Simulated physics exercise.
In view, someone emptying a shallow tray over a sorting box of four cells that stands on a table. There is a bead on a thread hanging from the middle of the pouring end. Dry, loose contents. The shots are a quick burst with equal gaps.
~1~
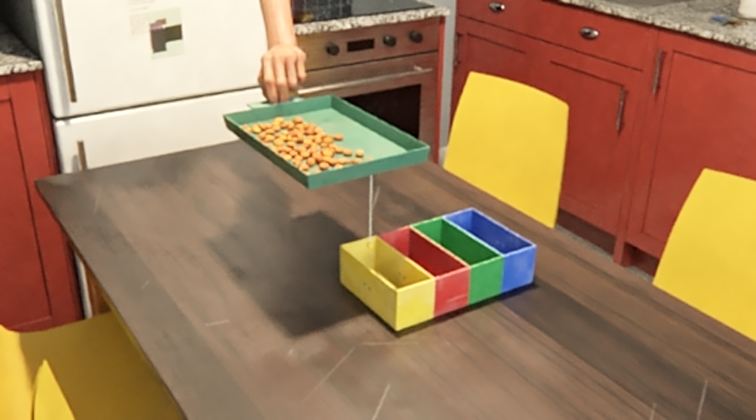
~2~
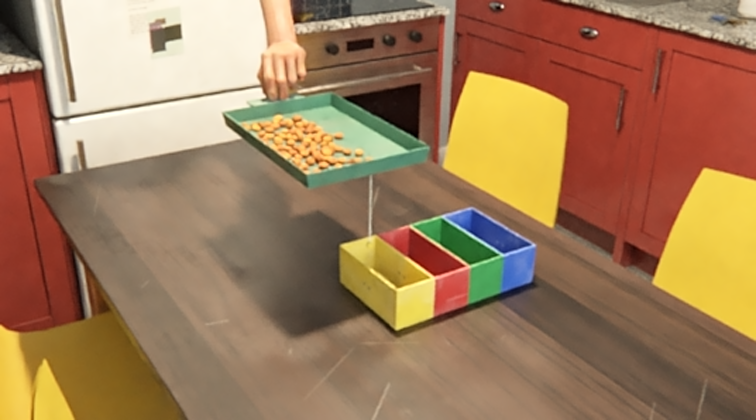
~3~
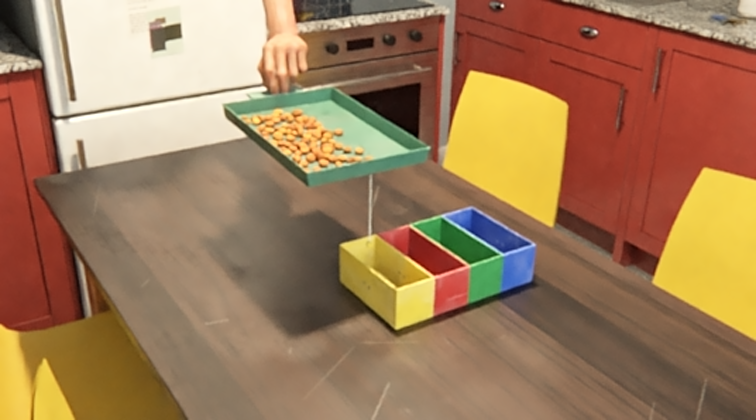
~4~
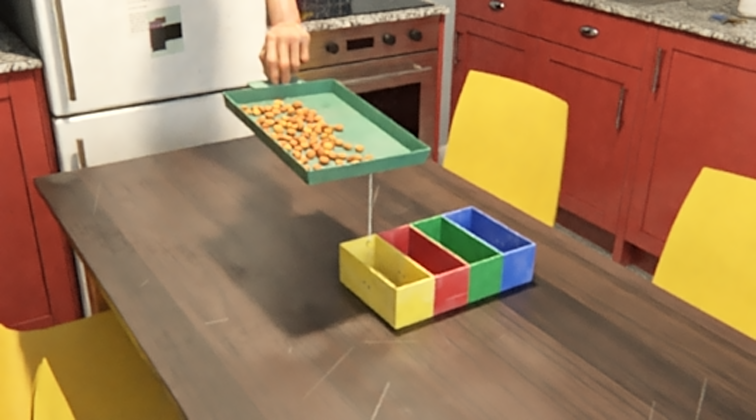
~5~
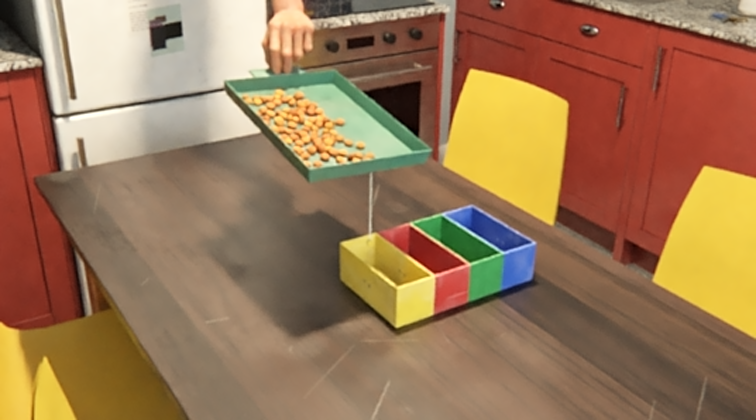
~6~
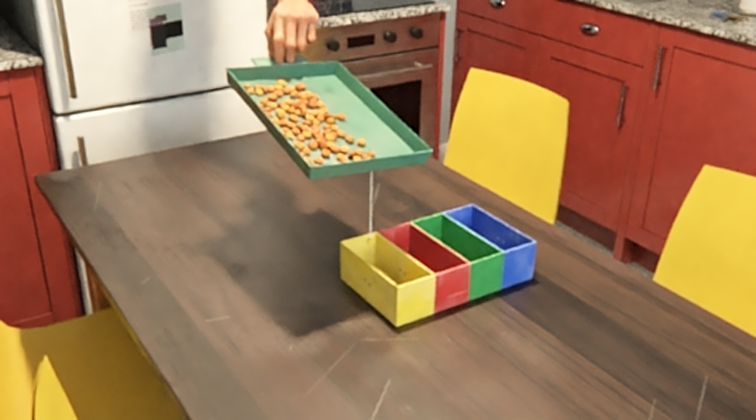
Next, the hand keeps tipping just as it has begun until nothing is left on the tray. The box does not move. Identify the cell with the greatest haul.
Greatest haul: Red.
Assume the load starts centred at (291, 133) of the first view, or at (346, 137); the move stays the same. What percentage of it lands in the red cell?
Roughly 70 per cent, then roughly 70 per cent.
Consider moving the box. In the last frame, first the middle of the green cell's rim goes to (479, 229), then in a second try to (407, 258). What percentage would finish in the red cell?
About 30 per cent first, then about 0 per cent.
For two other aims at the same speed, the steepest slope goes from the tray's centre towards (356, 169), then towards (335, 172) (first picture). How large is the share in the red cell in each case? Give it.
Respectively close to 10 and 0 in a hundred.
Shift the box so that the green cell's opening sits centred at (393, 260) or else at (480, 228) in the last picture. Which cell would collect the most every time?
Blue, and then the yellow cell.
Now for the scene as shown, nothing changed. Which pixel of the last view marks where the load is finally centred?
Around (421, 280).
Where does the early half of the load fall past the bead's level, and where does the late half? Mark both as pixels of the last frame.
The opening part goes through (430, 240); what follows goes through (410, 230).
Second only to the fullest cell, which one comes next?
Behind the top one comes that yellow cell.
Soon, tray tipped steeply; nearly all on the tray; a small part falling or outside the box.
A while on, tray tipped right over; about two thirds on the tray; a small part in the red cell; a small part in the green cell; a stray few in the yellow cell; a small part falling or outside the box.
Towards the end, tray tipped past a quarter turn; about two thirds in the red cell; about a quarter in the yellow cell; a small part in the green cell; a stray few falling or outside the box.
Finally, tray tipped past a quarter turn; about two thirds in the red cell; about a quarter in the yellow cell; a small part in the green cell; none in the blue cell; a stray few outside the box.
